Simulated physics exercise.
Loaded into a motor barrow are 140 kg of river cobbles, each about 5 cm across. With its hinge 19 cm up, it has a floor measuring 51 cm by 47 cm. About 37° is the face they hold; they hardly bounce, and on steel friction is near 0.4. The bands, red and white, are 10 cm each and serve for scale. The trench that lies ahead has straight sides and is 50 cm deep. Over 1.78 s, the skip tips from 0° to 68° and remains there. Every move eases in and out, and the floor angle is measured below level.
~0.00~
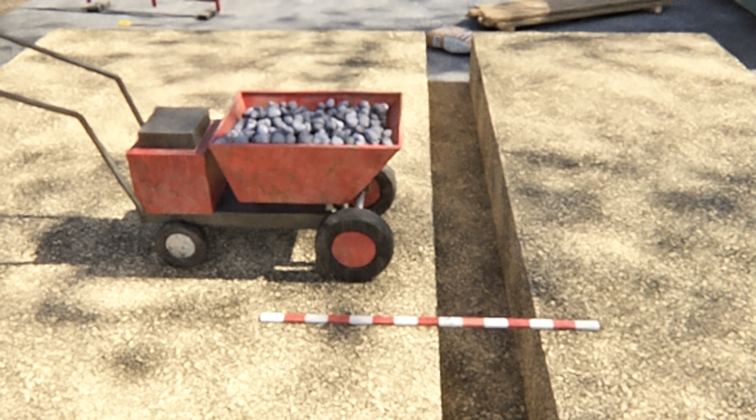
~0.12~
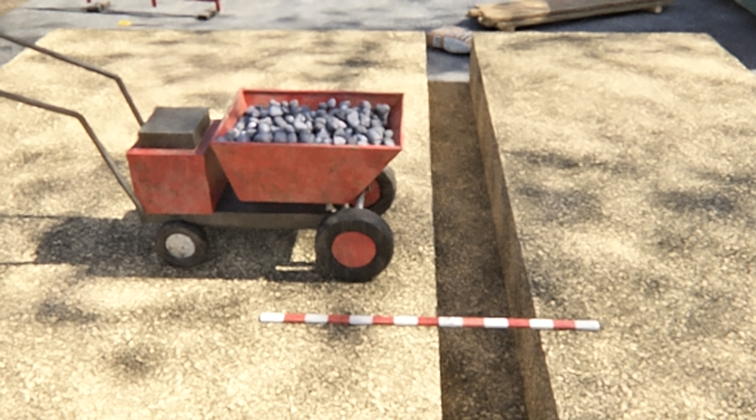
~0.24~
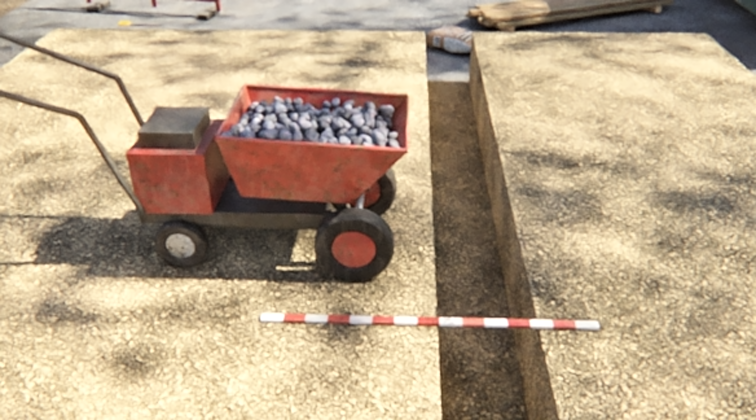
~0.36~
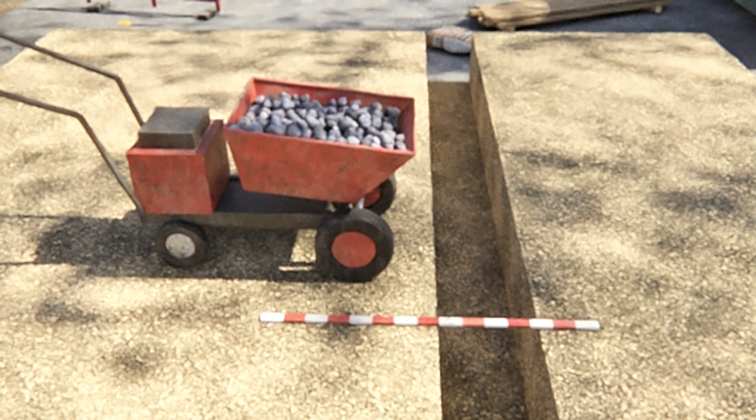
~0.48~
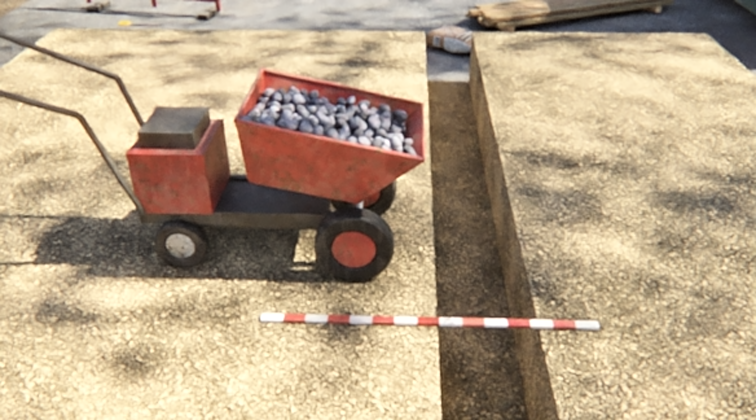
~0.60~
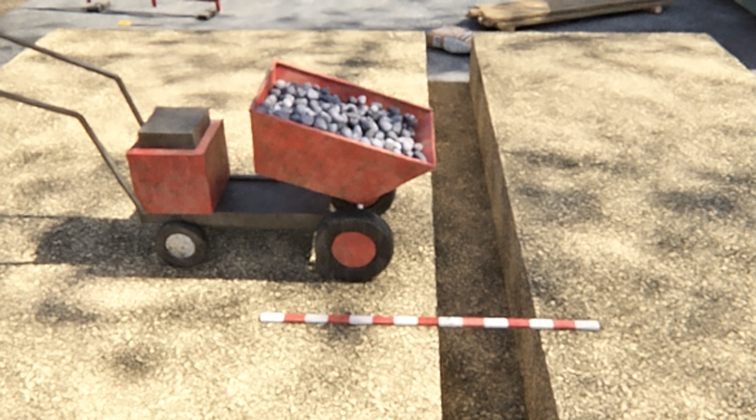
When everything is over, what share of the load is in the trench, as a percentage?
Close to 88 in a hundred.
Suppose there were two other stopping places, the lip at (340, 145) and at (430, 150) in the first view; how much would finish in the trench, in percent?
First spot about 100, second spot about 60 per cent.
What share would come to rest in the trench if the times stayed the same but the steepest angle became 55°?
Then about 40 per cent.
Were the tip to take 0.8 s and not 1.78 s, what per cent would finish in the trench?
I'd put it at roughly 75 per cent.
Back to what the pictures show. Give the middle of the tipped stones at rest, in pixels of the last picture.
Look at roughly (489, 309).
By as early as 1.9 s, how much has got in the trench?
Close to 30 per cent at that time.
After 1.3 s the floor is at 58°; 100 % in the skip; the foremost stones are at (476, 187).
After 1.9 s the floor is at 68°; 65 % in the skip, 29 % in the trench, 5 % past the trench; the foremost stones are at (566, 245).
After 2.2 s the floor is at 68°; 38 % in the skip, 51 % in the trench, 11 % past the trench; the foremost stones are at (621, 249).
After 4.2 s the floor is at 68°; 0 % in the skip, 88 % in the trench, 12 % past the trench; the foremost stones are at (640, 235).
